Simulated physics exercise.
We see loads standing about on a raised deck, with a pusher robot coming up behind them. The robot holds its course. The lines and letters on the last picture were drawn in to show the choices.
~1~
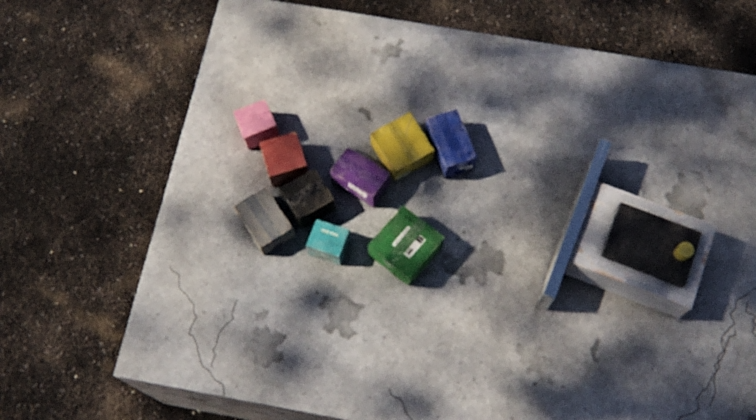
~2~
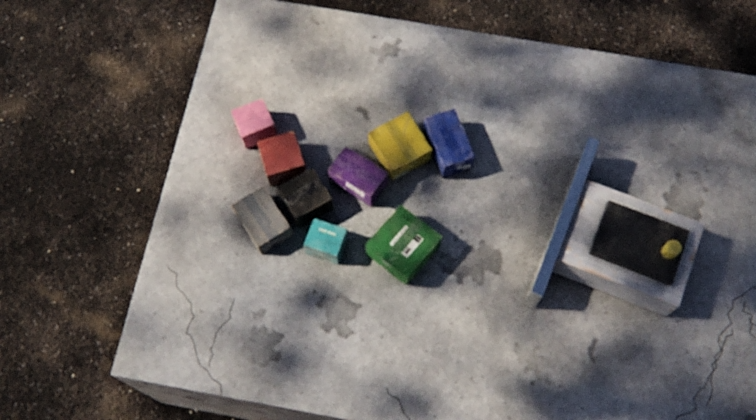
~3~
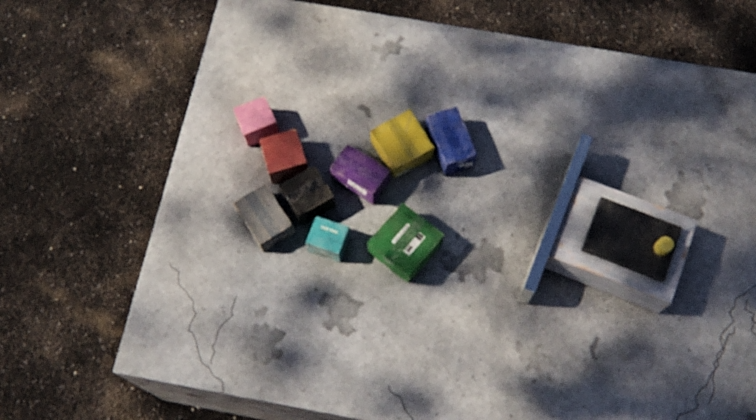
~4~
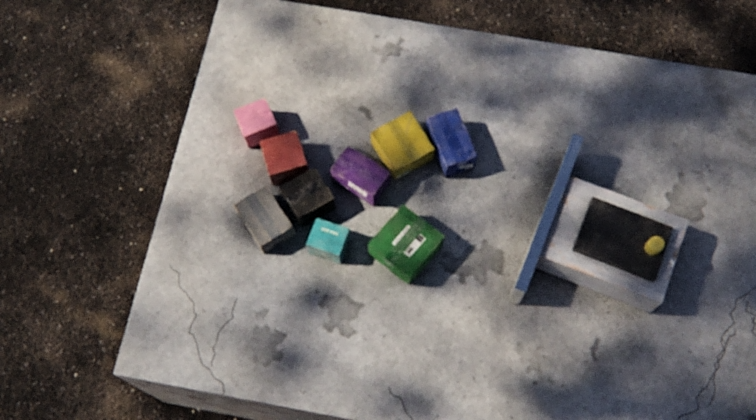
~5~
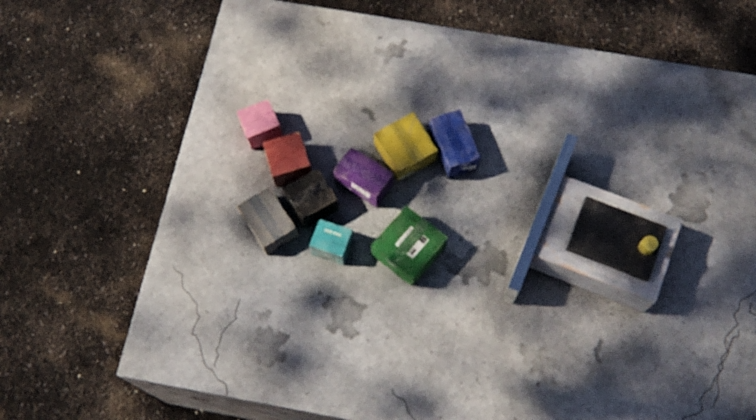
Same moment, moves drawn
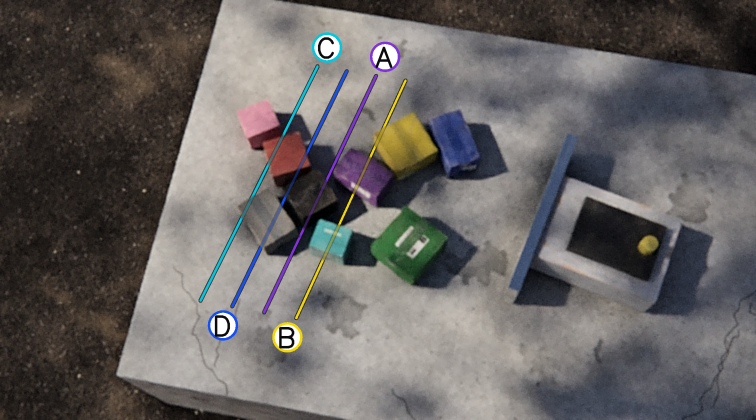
A pusher robot moves slowly left across a raised deck toward a cluster of colored boxes.
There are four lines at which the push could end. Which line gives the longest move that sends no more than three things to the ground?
As far as mark C.
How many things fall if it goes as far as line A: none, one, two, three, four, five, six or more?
By then, none.
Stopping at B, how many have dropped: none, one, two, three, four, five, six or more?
In all, none.
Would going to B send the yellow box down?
No.
On the marked copy, A at (323, 189); B at (353, 194); C at (262, 178); D at (292, 184).
Taking C. A third of the way, robot (505, 217); blue parcel (436, 132); yellow box (388, 141).
Two thirds of the way, robot (401, 199); grey box (207, 195); pink crate (254, 113).
When it is over, robot (322, 185); grey box over the edge; red crate over the edge; two fallen.
As for the rest, A is within the limit but short; B is within the limit but short; D is within the limit but short.
